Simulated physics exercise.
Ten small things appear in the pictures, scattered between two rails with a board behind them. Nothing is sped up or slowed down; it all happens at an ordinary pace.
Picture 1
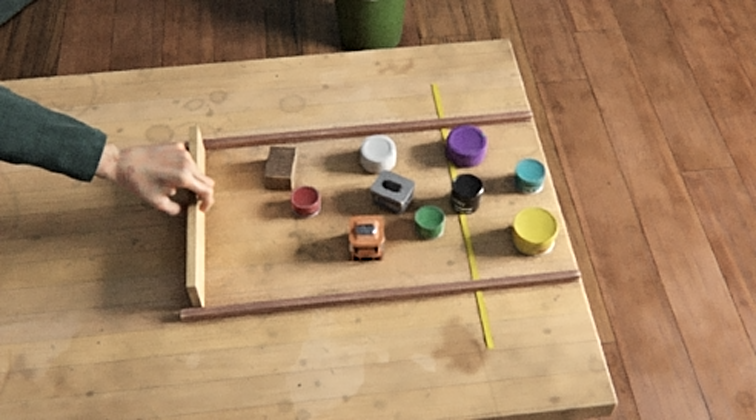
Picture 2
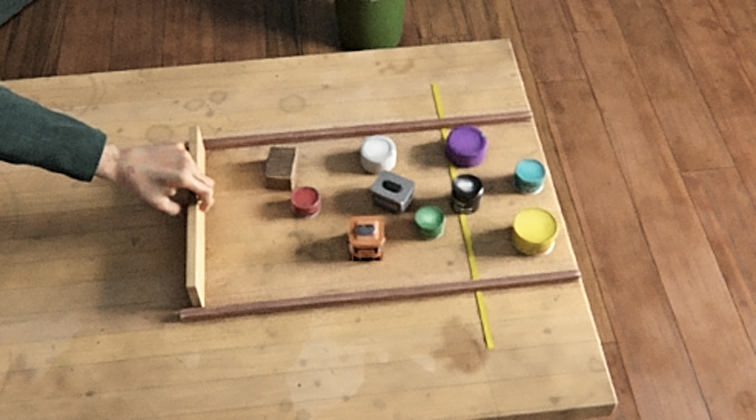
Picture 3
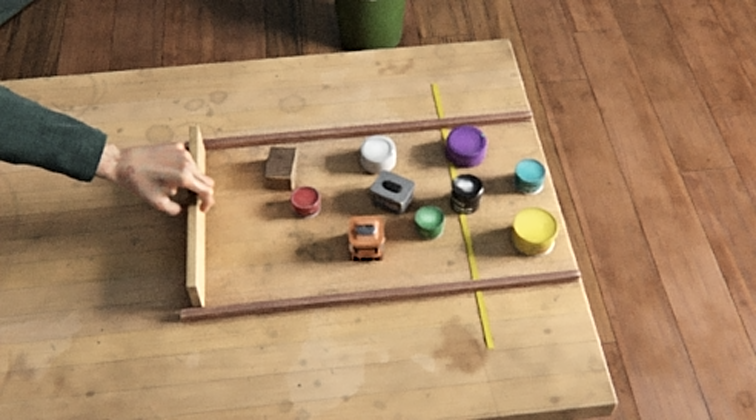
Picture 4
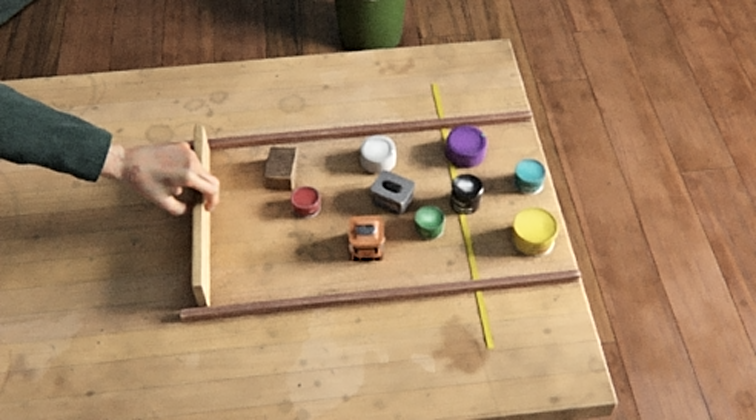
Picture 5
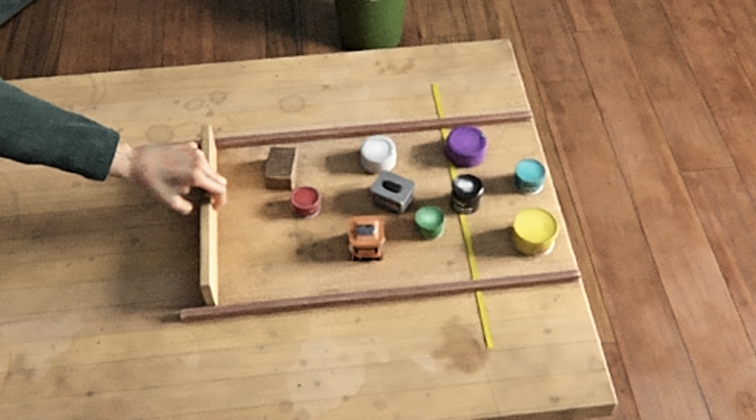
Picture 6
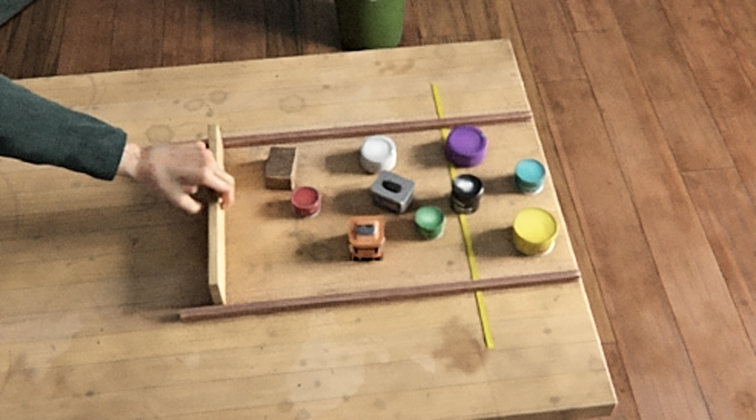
A wooden board, held by a hand in a dark green sleeve, slid slightly to the right between two rails, while the small pots, brown block and orange case ahead of it stayed still.
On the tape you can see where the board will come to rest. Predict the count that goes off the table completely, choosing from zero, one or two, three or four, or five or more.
So in the end, no bits get shoved clean off.
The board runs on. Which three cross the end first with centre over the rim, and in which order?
Purple lid, turquoise pot, black tub.
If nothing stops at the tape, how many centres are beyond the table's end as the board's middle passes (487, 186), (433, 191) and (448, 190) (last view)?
By position: 3 / 0 / 0.
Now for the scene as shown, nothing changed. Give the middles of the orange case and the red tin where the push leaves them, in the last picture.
Orange case: About (483, 226); red tin: About (472, 188).
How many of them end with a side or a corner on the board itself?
Result: 3 in all.
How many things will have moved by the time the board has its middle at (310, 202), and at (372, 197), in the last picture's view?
At first I count 2, and then 5.
Soon after, none off yet; turquoise pot at rest near (529, 177); yellow tin at rest near (534, 232); purple lid at rest near (466, 147).
In the end, the number that fall off is zero.
